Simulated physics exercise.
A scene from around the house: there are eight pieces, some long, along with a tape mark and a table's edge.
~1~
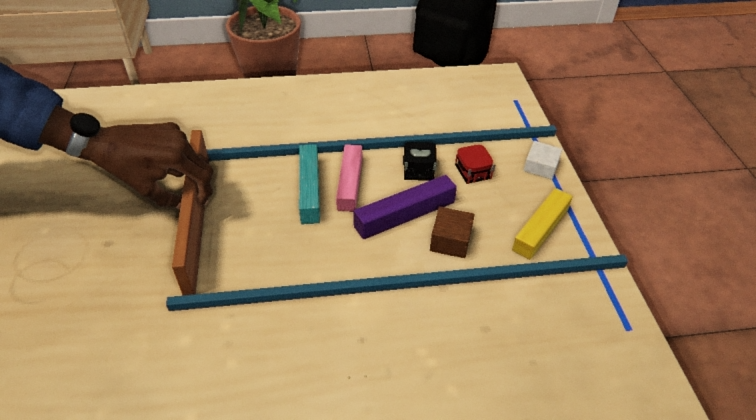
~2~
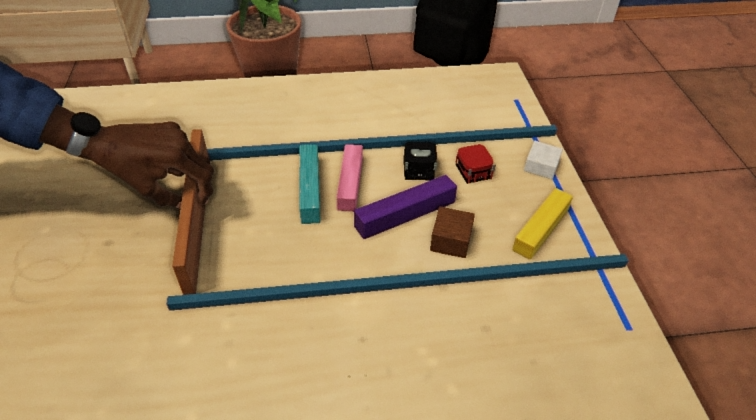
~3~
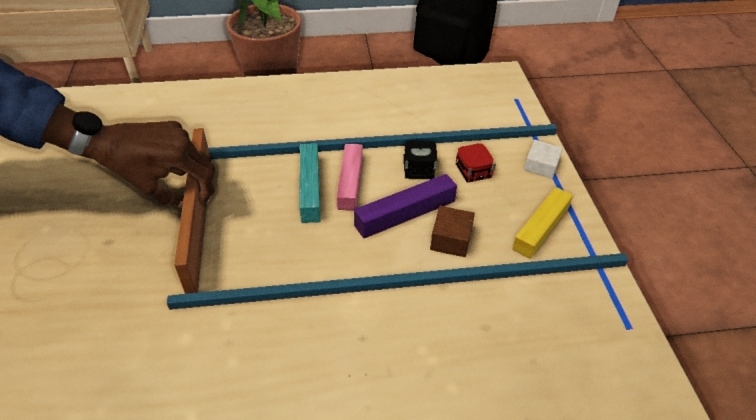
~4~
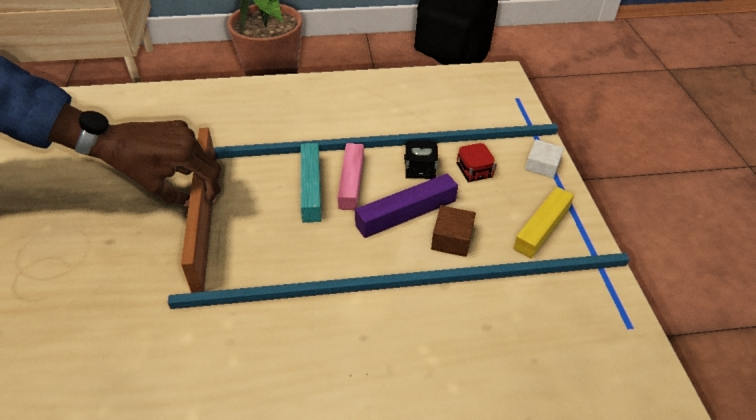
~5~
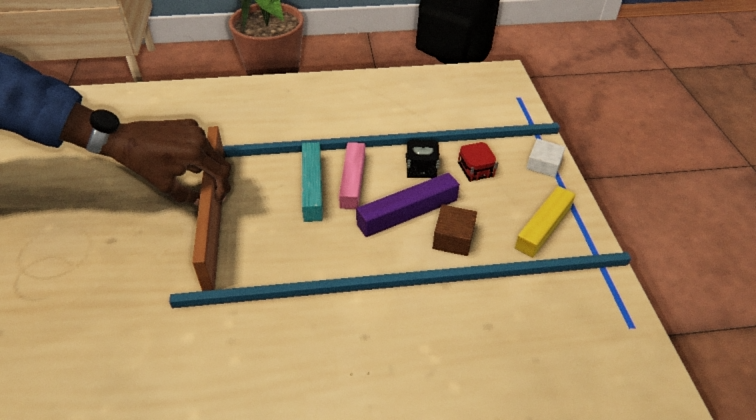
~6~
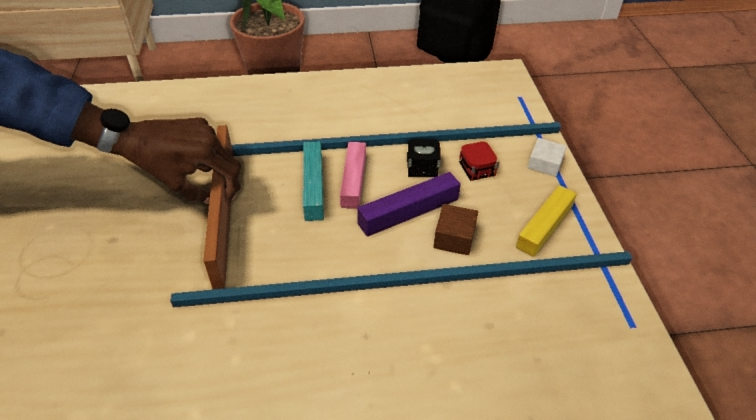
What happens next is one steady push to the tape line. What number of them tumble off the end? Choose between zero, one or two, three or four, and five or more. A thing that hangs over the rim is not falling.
The count is five or more.
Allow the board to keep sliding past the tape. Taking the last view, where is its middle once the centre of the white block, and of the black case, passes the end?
First one: Around (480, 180). Other one: Around (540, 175).
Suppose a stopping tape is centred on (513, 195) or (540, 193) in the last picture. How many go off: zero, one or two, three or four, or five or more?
One after another: Either one or two; 3 or 4.
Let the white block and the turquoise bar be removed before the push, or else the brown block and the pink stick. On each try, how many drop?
Falls come to 5 the first time and 5 the other time.
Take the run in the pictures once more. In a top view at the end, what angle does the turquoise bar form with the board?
It comes to around 0 degrees.
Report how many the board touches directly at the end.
That comes to 2.
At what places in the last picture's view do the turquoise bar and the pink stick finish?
Same order as the question: First (565, 160), second (579, 155).
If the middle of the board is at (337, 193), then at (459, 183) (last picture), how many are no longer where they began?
First 2, after that 7.
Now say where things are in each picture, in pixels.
The first picture shows white block (543, 160); yellow stick (543, 223); red case (474, 165); board (193, 207); tape (562, 194).
The second picture shows yellow stick (543, 223); brown block (452, 232).
The third picture shows red case (475, 163); turquoise bar (310, 182).
The fourth picture shows white block (544, 159); black case (421, 160).
The fifth picture shows yellow stick (546, 221); pink stick (353, 175).
The sixth picture shows white block (547, 157); yellow stick (547, 220); red case (478, 161); board (220, 202); tape (566, 191).
A little later, none off yet; white block at rest near (547, 157); yellow stick at rest near (547, 220); red case at rest near (478, 161).
Next, none off yet; white block at rest near (547, 157); yellow stick at rest near (547, 220); red case shifted about its own width near (502, 160).
Later still, one off so far; white block dropping near (565, 290); yellow stick shifted a little near (597, 220); red case shifted well along near (581, 151).
When it is over, the number that fall off is five or more; down, purple stick, black case, red case, yellow stick and white block.
